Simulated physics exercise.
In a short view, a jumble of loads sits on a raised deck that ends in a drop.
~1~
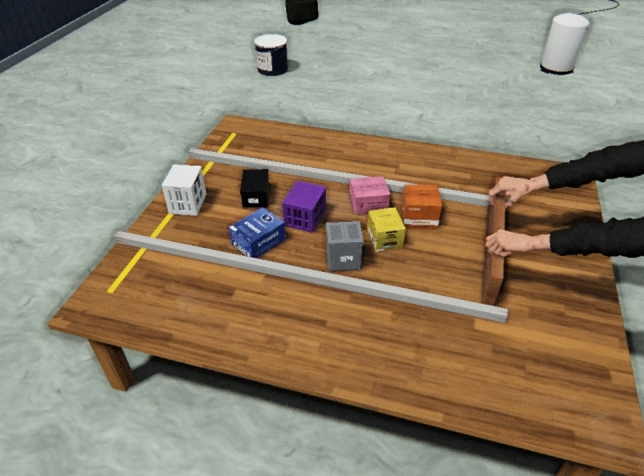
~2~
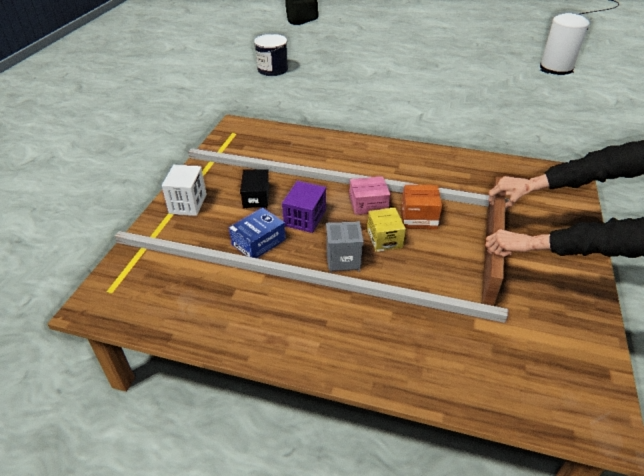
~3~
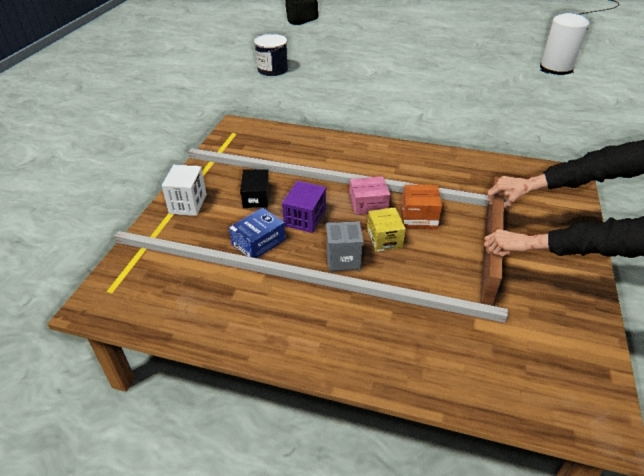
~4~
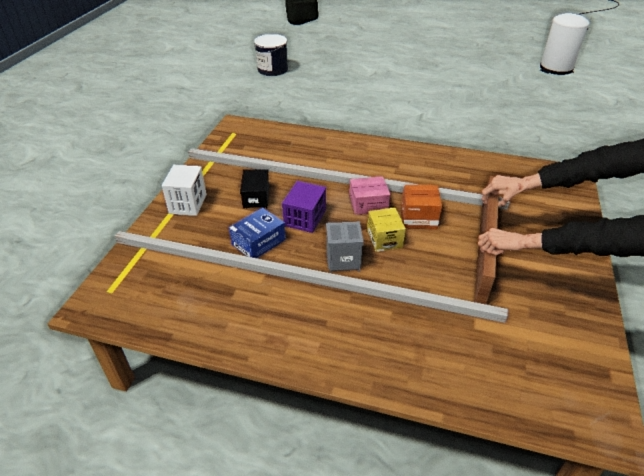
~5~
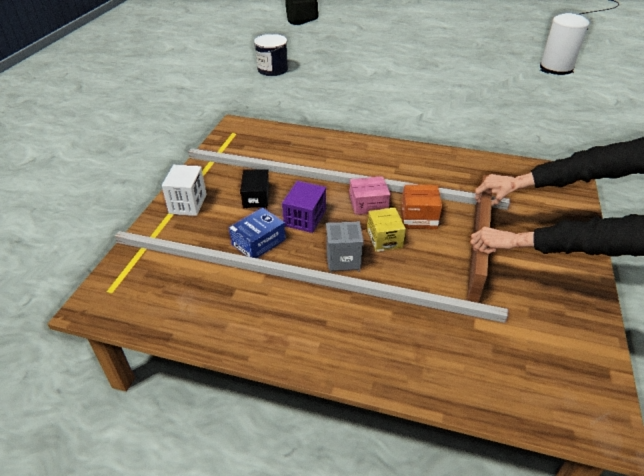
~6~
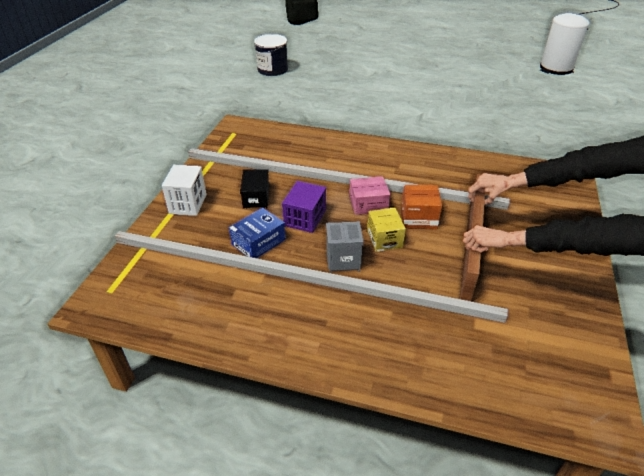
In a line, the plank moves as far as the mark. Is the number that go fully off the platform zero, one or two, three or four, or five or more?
It is five or more.
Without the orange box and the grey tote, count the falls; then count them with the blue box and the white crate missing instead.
Well, the first time you'd get 3, and the next time 3.
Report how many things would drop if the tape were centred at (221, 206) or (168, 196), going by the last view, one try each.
Try 1: 2; try 2: 8.
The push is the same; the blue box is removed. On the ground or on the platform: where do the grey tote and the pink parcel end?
The grey tote keeps its place, and the pink parcel is gone.
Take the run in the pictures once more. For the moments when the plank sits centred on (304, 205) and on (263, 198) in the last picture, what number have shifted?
7 by the first point, 8 by the second.
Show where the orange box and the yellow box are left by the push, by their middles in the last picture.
You'll find the orange box at roughly (182, 165) and the yellow box at roughly (169, 187).
Soon after, none off yet; white crate at rest near (185, 190); black tote at rest near (255, 189); blue box at rest near (258, 234).
At rest, the number that fall off is five or more; fallen, pink parcel, purple crate, blue box, black tote and white crate.
